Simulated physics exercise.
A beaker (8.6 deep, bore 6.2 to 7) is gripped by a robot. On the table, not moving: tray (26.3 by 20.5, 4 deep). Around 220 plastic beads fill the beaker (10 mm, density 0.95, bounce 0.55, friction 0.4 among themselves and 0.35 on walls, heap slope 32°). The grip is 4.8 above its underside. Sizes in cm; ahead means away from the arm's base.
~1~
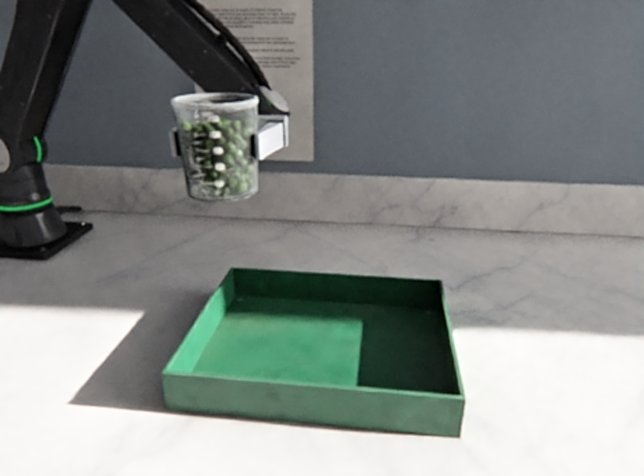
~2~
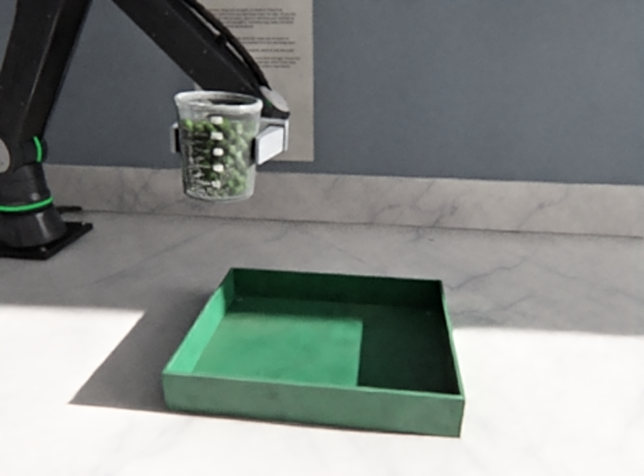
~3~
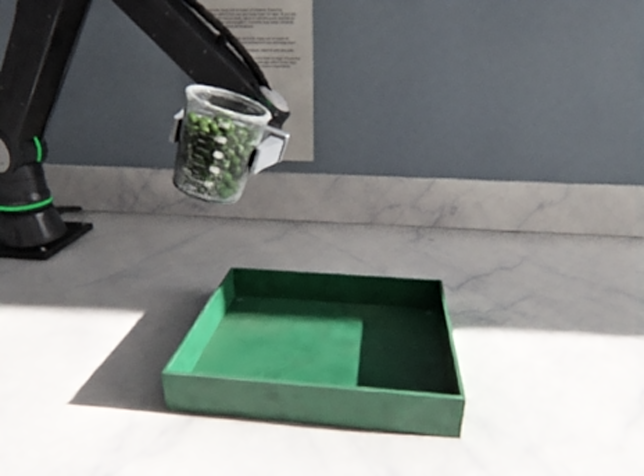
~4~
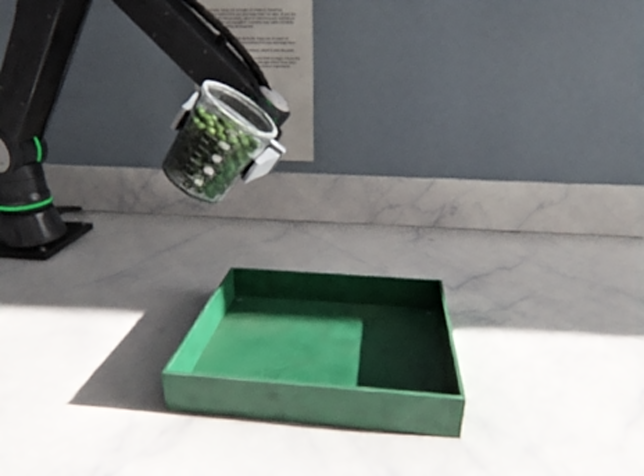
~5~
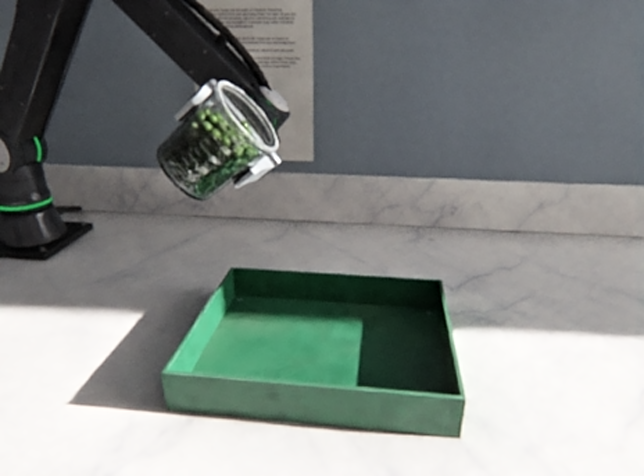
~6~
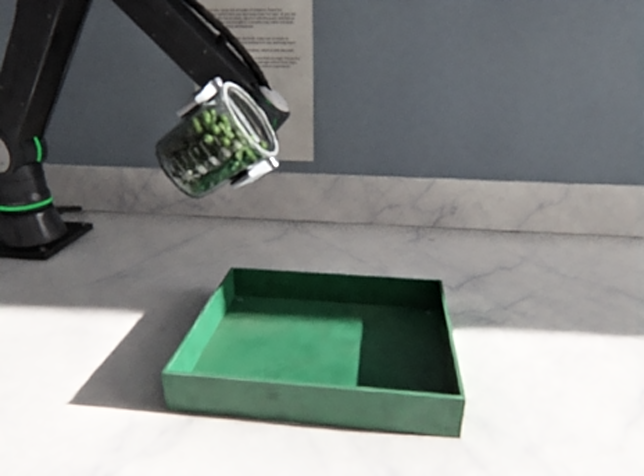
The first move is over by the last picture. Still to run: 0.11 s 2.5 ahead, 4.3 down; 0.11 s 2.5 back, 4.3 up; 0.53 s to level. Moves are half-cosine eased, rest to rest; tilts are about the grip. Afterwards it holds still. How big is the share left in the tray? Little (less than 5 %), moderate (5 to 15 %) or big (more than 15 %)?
A little share, less than 5 %, ends in the tray.
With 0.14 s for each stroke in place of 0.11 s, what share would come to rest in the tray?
It would be near 0 per cent.
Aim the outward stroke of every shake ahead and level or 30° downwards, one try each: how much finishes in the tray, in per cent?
About 20 and 10 per cent.
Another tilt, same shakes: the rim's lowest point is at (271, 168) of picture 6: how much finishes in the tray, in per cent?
Some 15 per cent.
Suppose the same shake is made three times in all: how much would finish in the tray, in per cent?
In that case some 5 per cent.
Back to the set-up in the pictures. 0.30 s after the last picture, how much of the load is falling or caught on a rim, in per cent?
Some 1 per cent.
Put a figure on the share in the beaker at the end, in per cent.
About 100 per cent.
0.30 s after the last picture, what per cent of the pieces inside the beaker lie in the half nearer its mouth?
About 40 per cent.
Then, 0.30 s after the last picture, tilted 53° forward, highest piece 25 above the table; 217 in the beaker, 2 in flight or on a rim.
Then, 0.60 s after the last picture, tilted 10° forward, highest piece 27 above the table; 216 in the beaker, 2 in the tray, 1 in flight or on a rim.
Then, 0.95 s after the last picture, level, highest piece 27 above the table; 216 in the beaker, 3 in the tray.
Then, 2.00 s after the last picture, level, highest piece 27 above the table; 216 in the beaker, 3 in the tray.
Final count, 216 in the beaker, 3 in the tray. That is 1 % in the tray.
